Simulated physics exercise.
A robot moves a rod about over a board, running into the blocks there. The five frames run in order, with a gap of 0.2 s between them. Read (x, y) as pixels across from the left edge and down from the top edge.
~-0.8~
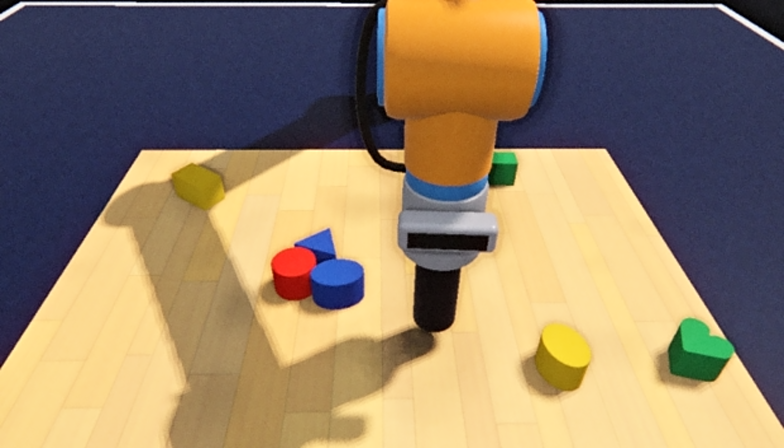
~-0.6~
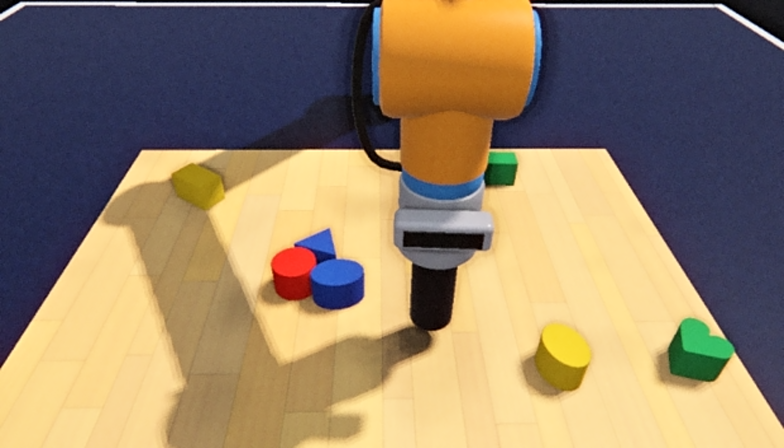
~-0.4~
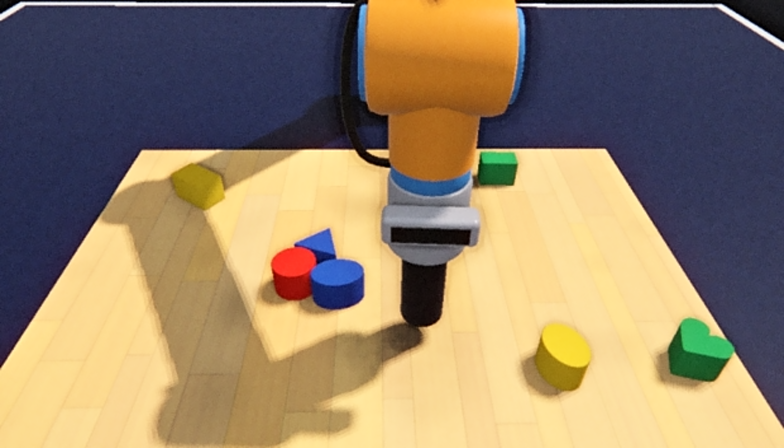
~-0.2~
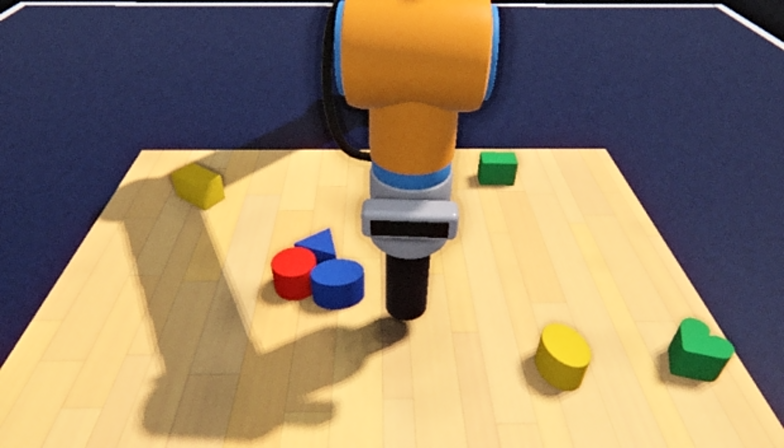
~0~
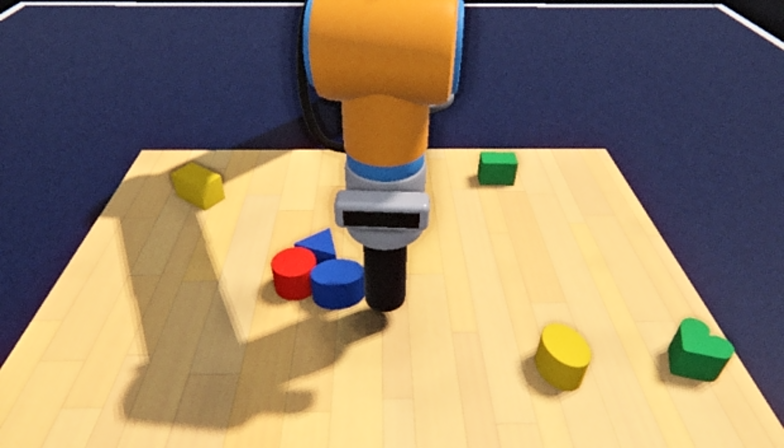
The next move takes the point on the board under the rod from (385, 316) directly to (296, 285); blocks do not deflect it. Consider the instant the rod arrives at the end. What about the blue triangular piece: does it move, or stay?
The blue triangular piece will stay where it is.
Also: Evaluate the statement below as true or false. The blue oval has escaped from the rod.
False.
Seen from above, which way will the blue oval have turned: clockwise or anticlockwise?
That block twists counter-clockwise.
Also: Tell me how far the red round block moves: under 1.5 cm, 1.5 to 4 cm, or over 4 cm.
Past 4 cm.
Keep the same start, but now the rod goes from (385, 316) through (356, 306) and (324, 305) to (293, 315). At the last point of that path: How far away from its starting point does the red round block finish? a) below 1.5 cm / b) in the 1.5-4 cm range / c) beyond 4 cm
That would be c.
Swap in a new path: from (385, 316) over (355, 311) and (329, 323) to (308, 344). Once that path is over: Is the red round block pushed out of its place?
Answer: Yes.
The first path, step by step. One third of the way, rod (352, 286); red round block (273, 256); blue oval (315, 266).
Two thirds of the way, rod (322, 276); red round block (247, 251); blue oval (284, 262), turned 35° anticlockwise.
At the end, rod (293, 267); red round block (219, 249); blue triangular piece not moved; blue oval (253, 261), turned 65° anticlockwise.
